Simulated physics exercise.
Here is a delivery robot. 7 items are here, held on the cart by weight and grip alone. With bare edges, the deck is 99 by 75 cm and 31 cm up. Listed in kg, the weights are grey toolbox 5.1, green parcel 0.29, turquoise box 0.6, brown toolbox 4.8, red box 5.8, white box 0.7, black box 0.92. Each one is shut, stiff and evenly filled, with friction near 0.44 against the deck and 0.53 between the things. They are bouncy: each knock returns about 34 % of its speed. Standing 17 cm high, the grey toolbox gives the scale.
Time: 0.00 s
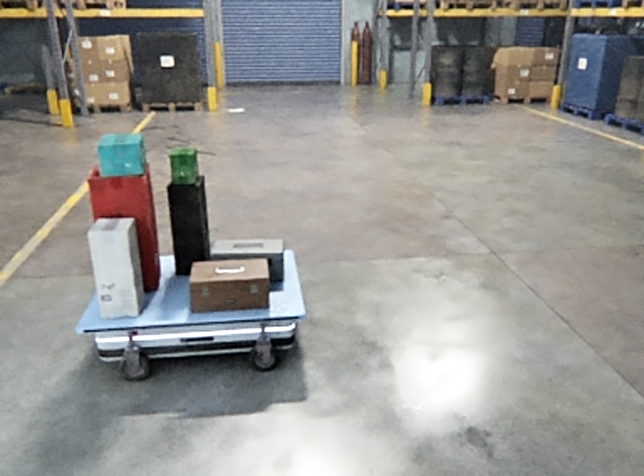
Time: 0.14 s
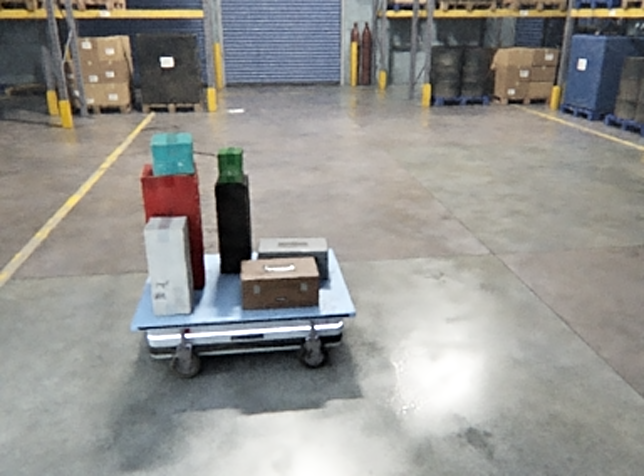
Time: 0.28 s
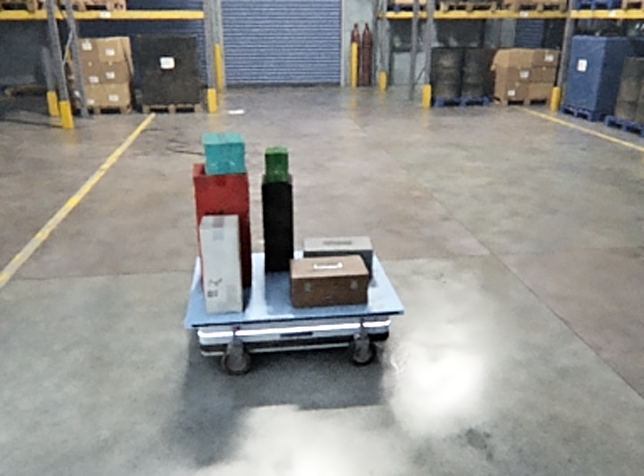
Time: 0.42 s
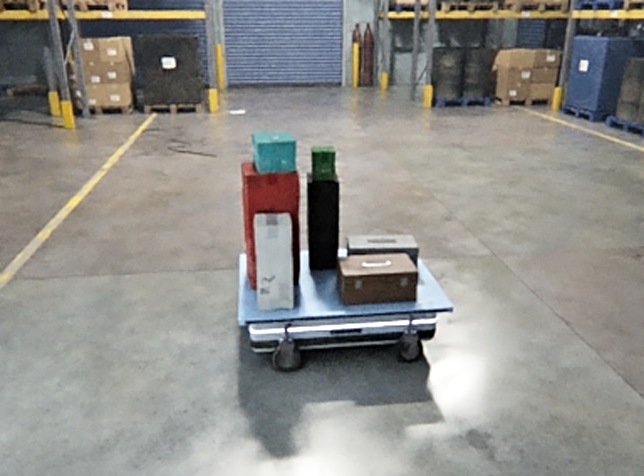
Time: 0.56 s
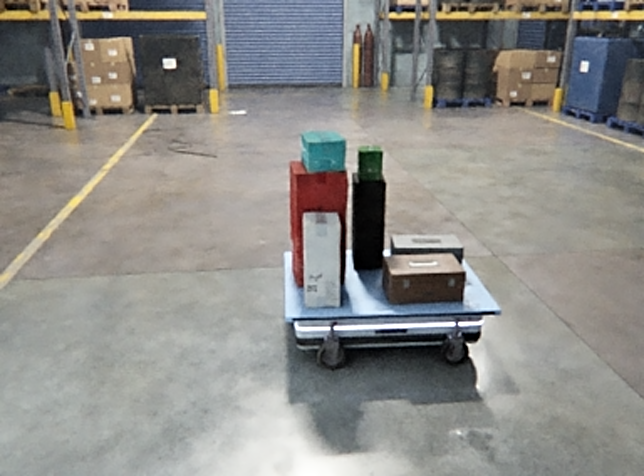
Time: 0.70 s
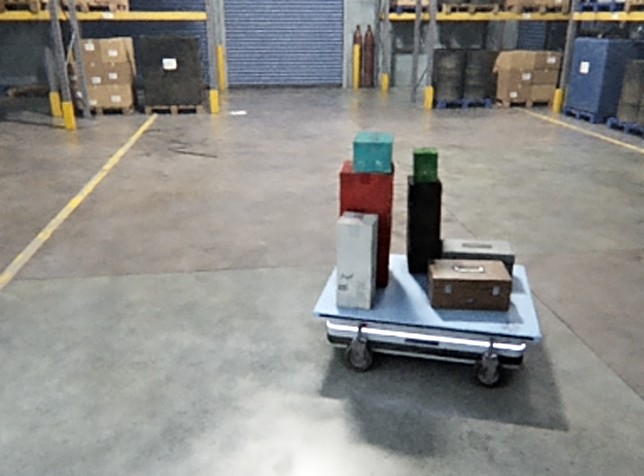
A flat wheeled robot carrying seven boxes rolls right across a warehouse floor, then turns slightly.
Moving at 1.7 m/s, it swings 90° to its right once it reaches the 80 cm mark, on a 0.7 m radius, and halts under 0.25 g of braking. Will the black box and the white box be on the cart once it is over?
The black box is gone, the white box is still there.
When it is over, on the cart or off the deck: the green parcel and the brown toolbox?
The green parcel winds up out of bounds; the brown toolbox stays within bounds.
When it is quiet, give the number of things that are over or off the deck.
That makes 5.
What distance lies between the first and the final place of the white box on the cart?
About 0 cm.
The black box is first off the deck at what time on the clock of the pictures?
It happens near 0.9 s.
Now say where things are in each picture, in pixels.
In the first frame, 0 cm covered; black box (190, 225); white box (118, 268).
In the second frame, 24 cm covered; turquoise box (173, 153); brown toolbox (279, 283).
In the third frame, 48 cm covered; red box (223, 226); grey toolbox (337, 257).
In the fourth frame, 71 cm covered; green parcel (323, 163); turquoise box (274, 151).
In the fifth frame, 95 cm covered, turned 3°; brown toolbox (422, 278); red box (318, 223).
In the sixth frame, 119 cm covered, turned 20°; black box (423, 223) shifted 5 cm; white box (357, 260).
Around 0.90 s, 153 cm covered, turned 48°; grey toolbox, green parcel and black box now off the deck; brown toolbox shifted 26 cm; turquoise box shifted 3 cm.
Around 1.20 s, 204 cm covered, turned 87°; turquoise box at 17° to upright; brown toolbox shifted 47 cm; red box at 17° to upright.
Around 1.50 s, 250 cm covered, turned 90°; turquoise box now off the deck; red box at 55° to upright; brown toolbox shifted 46 cm.
Around 1.90 s, 278 cm covered, turned 90°; red box now off the deck; brown toolbox shifted 46 cm.
Finally (4.4 s), off the deck, grey toolbox, green parcel, turquoise box, red box and black box; not toppled but over 10 cm from the start, brown toolbox; the last one still in place (within 10 cm). In the last view, white box near (537, 405).
